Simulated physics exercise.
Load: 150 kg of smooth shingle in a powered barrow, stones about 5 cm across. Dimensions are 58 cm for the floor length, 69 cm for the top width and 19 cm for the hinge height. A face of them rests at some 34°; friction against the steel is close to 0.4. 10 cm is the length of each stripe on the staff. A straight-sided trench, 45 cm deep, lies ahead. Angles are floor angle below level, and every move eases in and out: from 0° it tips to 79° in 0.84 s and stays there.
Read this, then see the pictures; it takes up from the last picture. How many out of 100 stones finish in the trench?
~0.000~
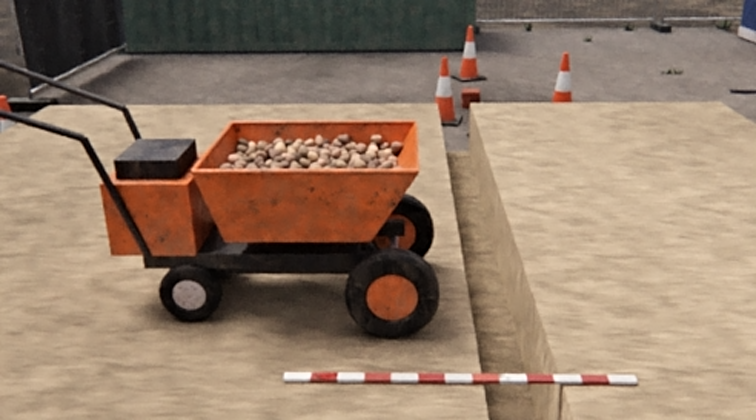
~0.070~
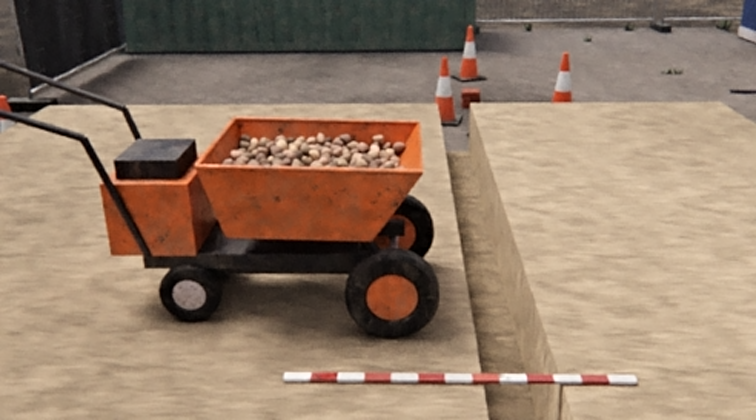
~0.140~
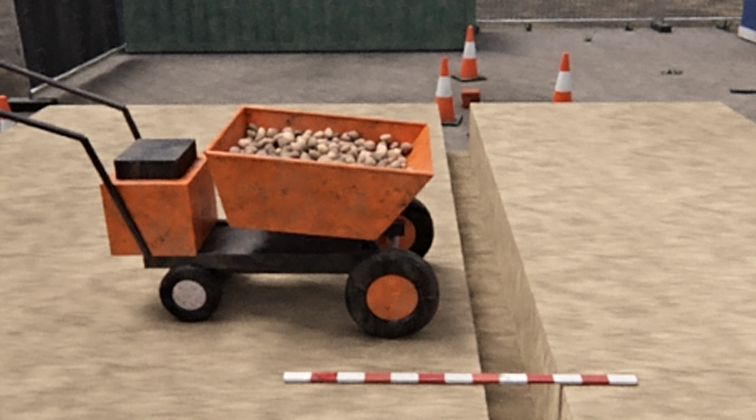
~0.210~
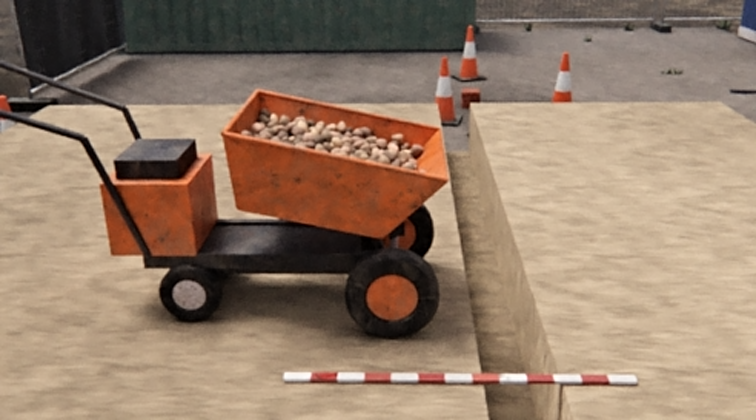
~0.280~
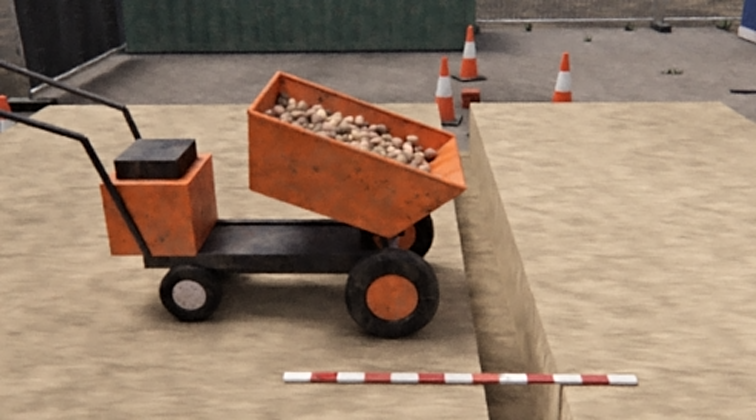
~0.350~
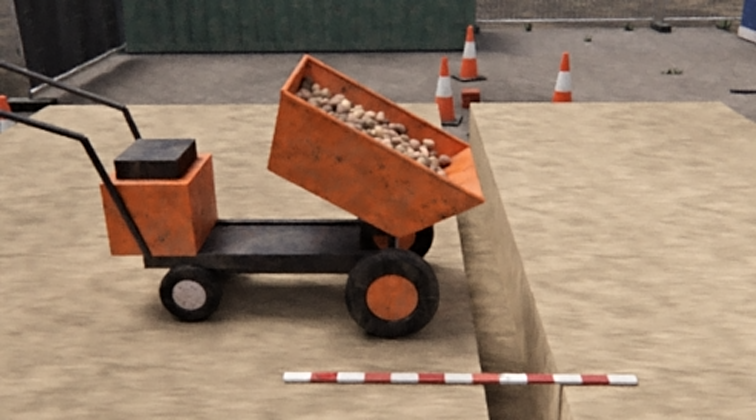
About 19 of them.
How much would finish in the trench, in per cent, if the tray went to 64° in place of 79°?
Then about 20 per cent.
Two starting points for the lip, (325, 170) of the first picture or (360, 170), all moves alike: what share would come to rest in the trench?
Roughly 90 in a hundred, then 65 in a hundred.
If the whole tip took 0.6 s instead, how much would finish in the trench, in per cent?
Expected share: Around 15%.
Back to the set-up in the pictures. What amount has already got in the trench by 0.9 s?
Some 0 per cent of the load by that point.
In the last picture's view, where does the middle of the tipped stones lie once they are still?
Around (603, 293).
After 0.6 s the floor is at 67°; 100 % in the tray; the foremost stones are at (518, 234).
After 0.9 s the floor is at 79°; 50 % in the tray, 2 % in the trench, 49 % past the trench; the foremost stones are at (643, 306).
After 1.3 s the floor is at 79°; 12 % in the tray, 7 % in the trench, 81 % past the trench; the foremost stones are past the picture's edge.
After 3.2 s the floor is at 79°; 0 % in the tray, 19 % in the trench, 81 % past the trench; the foremost stones are past the picture's edge.
